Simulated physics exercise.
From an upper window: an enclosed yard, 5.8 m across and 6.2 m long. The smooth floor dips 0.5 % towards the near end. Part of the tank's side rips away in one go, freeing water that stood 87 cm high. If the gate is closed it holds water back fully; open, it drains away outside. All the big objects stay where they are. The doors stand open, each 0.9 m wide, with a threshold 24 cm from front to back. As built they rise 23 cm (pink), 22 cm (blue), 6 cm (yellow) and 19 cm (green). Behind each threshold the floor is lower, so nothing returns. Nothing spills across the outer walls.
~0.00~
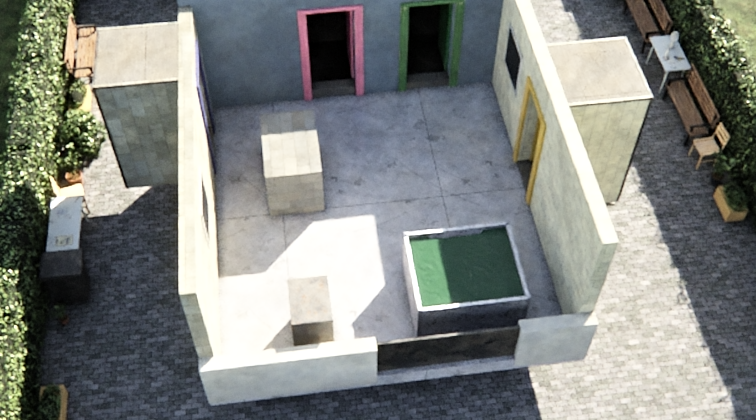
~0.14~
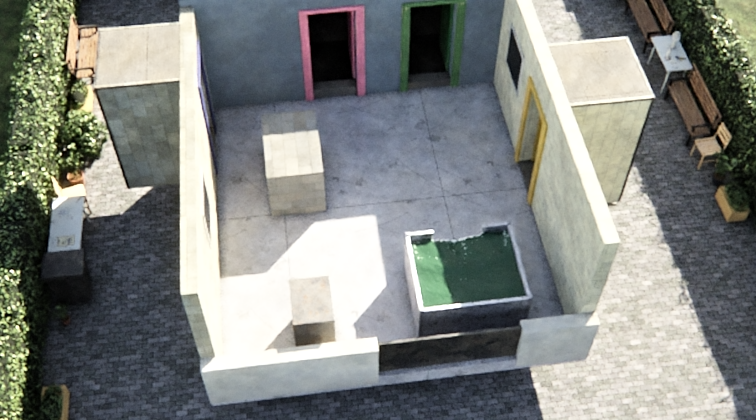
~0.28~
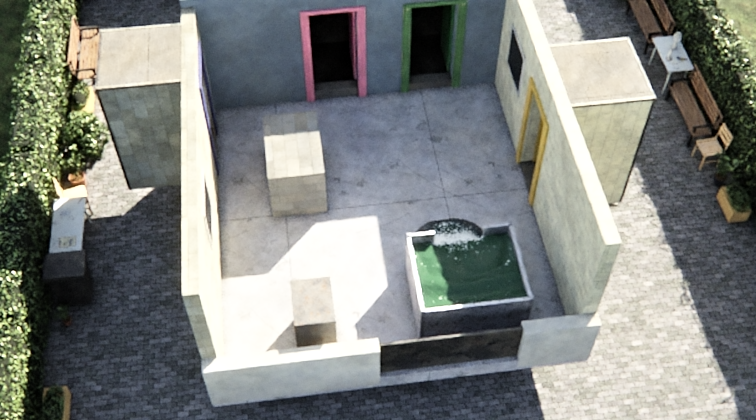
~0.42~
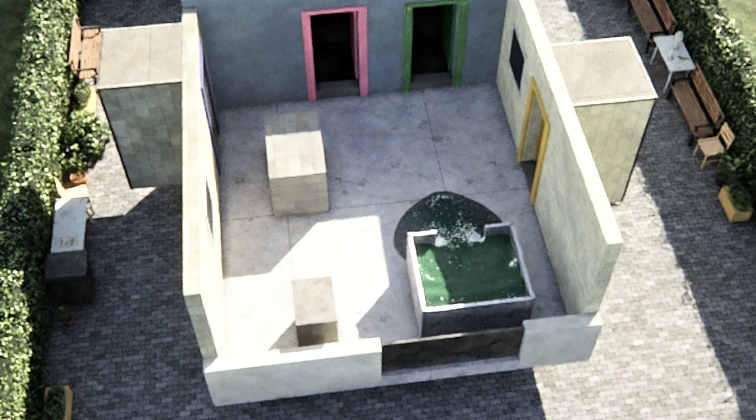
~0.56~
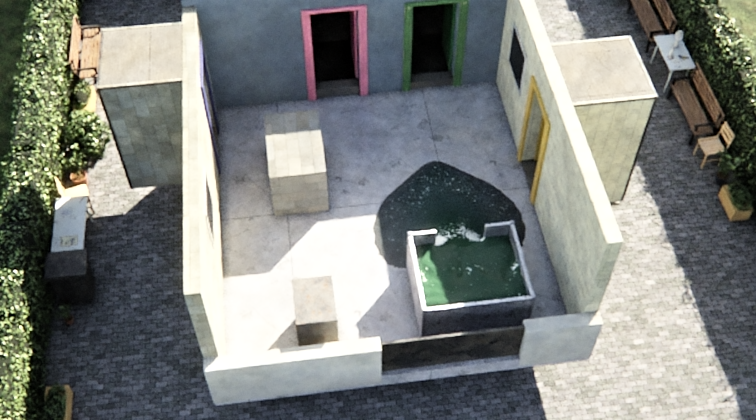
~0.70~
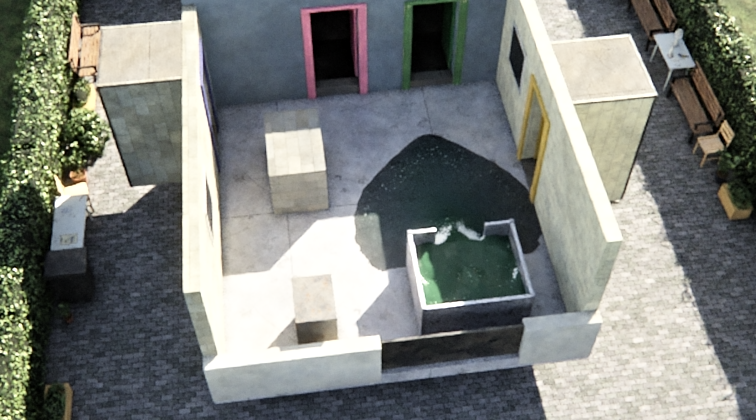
An enclosed yard with pale walls is seen from high above its low near wall, with paving, hedges and benches outside. A pink-framed and a green-framed doorway stand open in the grey far wall, a yellow one on the right, two pale blocks at left and a square tank of green water near right. The tank's far side breaks open and water pours through, spreading a dark, widening pool across the floor toward the far wall while the view stays nearly still.
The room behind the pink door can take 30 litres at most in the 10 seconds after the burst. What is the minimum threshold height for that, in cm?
At least 15 cm or so.
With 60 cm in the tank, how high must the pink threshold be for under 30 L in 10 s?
Then roughly 8.5 cm.
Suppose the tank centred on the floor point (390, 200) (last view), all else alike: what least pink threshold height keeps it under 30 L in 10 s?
Then roughly 29 cm.
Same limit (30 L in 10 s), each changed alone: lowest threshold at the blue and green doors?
About 10.0 cm at blue and 17 cm at green.
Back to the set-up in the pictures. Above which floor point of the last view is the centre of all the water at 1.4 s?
Around (453, 242).
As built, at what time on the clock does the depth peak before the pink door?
Near 2.4 s.
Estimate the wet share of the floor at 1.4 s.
Near 45 per cent is wet.
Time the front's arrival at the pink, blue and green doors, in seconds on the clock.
Arrival: Pink 1.4 s, blue 3.0 s, green 1.1 s.
After 1.4 s water covers 45 % of the floor, deepest (38 cm) near (456, 252); it has not reached the pink door.
After 3.0 s water covers 55 % of the floor, deepest (25 cm) near (503, 107); 20 cm at the pink door, 3 litres in over its 23 cm threshold.
After 10.0 s water covers 100 % of the floor, deepest (15 cm) near (531, 343); 8 cm at the pink door, 4 litres in over its 23 cm threshold.
At the pink door as built, the water arrived by 1.5 s and peaked near 25 cm at 2.4 s.
Run again over the same 10 s with other heights there, 51 litres in over 13 cm, 17 litres over 17.5 cm. The limit of 30 litres is kept from about 15 cm up.
